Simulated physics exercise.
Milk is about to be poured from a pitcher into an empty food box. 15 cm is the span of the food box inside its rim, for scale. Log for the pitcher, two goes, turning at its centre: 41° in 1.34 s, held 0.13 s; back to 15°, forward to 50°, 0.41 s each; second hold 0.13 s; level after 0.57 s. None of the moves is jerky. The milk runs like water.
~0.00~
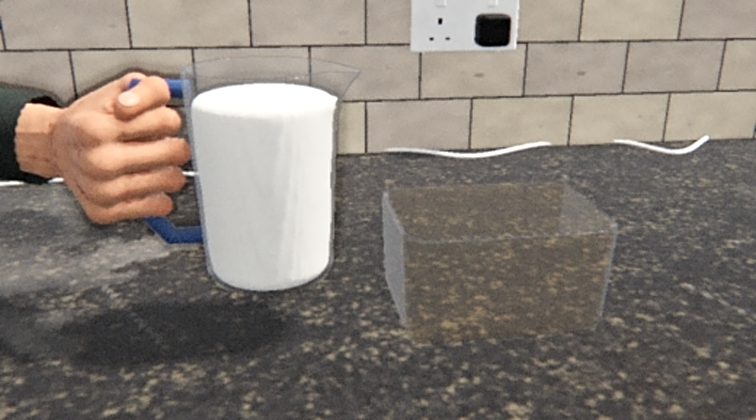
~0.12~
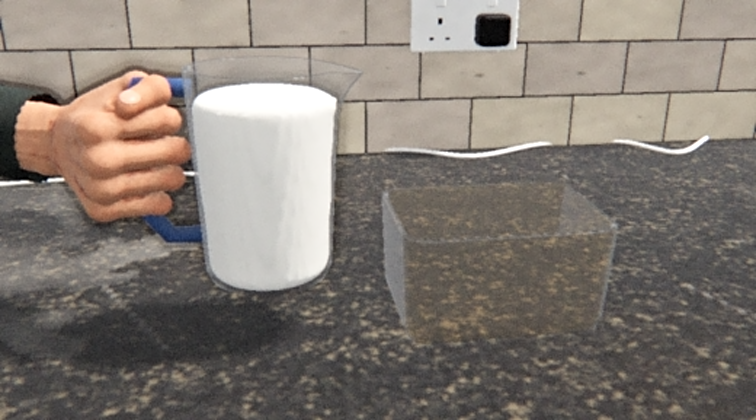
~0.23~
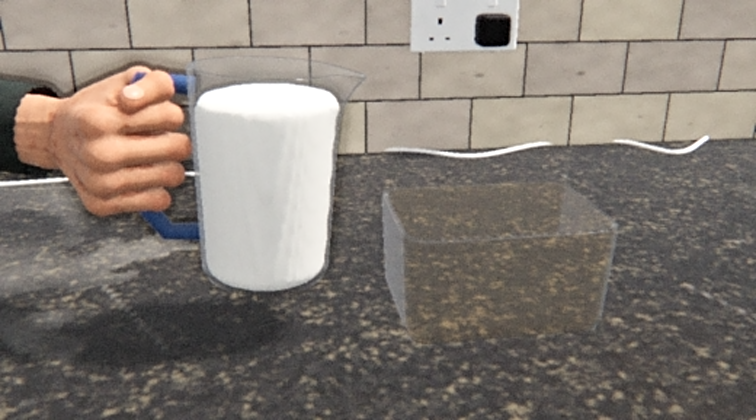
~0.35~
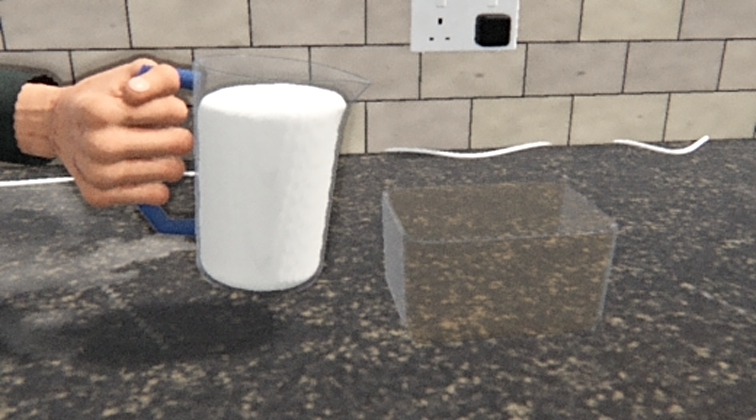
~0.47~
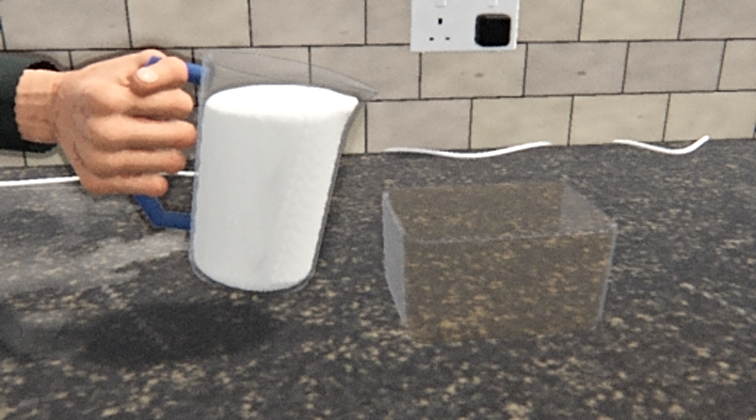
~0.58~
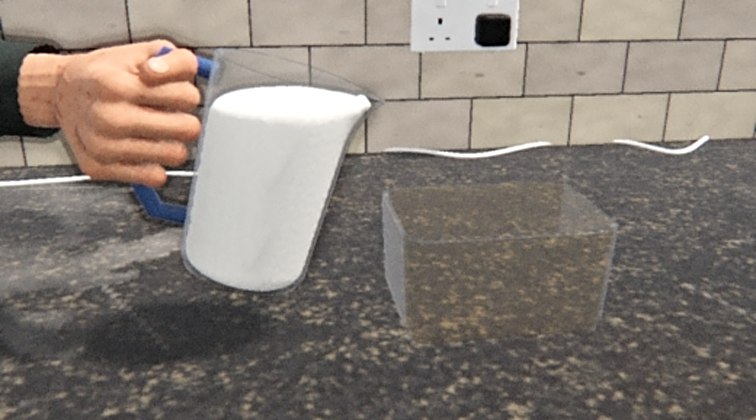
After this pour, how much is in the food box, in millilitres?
I would say roughly 200 ml ends up there.
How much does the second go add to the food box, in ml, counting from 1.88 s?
Roughly 80 ml more.
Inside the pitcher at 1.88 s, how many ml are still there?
Around 650 ml.
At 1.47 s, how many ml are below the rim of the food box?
Contents at that moment: Approx. 90 ml.
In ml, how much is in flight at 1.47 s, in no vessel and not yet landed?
Close to 15 ml, I'd say.
After 1.47 s the tilt is 41° and the food box has 95 ml, the pitcher 670 ml, and 0 ml is on the work surface.
After 1.88 s the tilt is 15° and the food box has 125 ml, the pitcher 650 ml, and 0 ml is on the work surface.
After 2.42 s the tilt is 50° and the food box has 155 ml, the pitcher 600 ml, and 0 ml is on the work surface.
After 2.83 s the tilt is 9° and the food box has 200 ml, the pitcher 575 ml, and 0 ml is on the work surface.
In the end the food box has 200 ml, the pitcher 575 ml, and 0 ml is on the work surface.
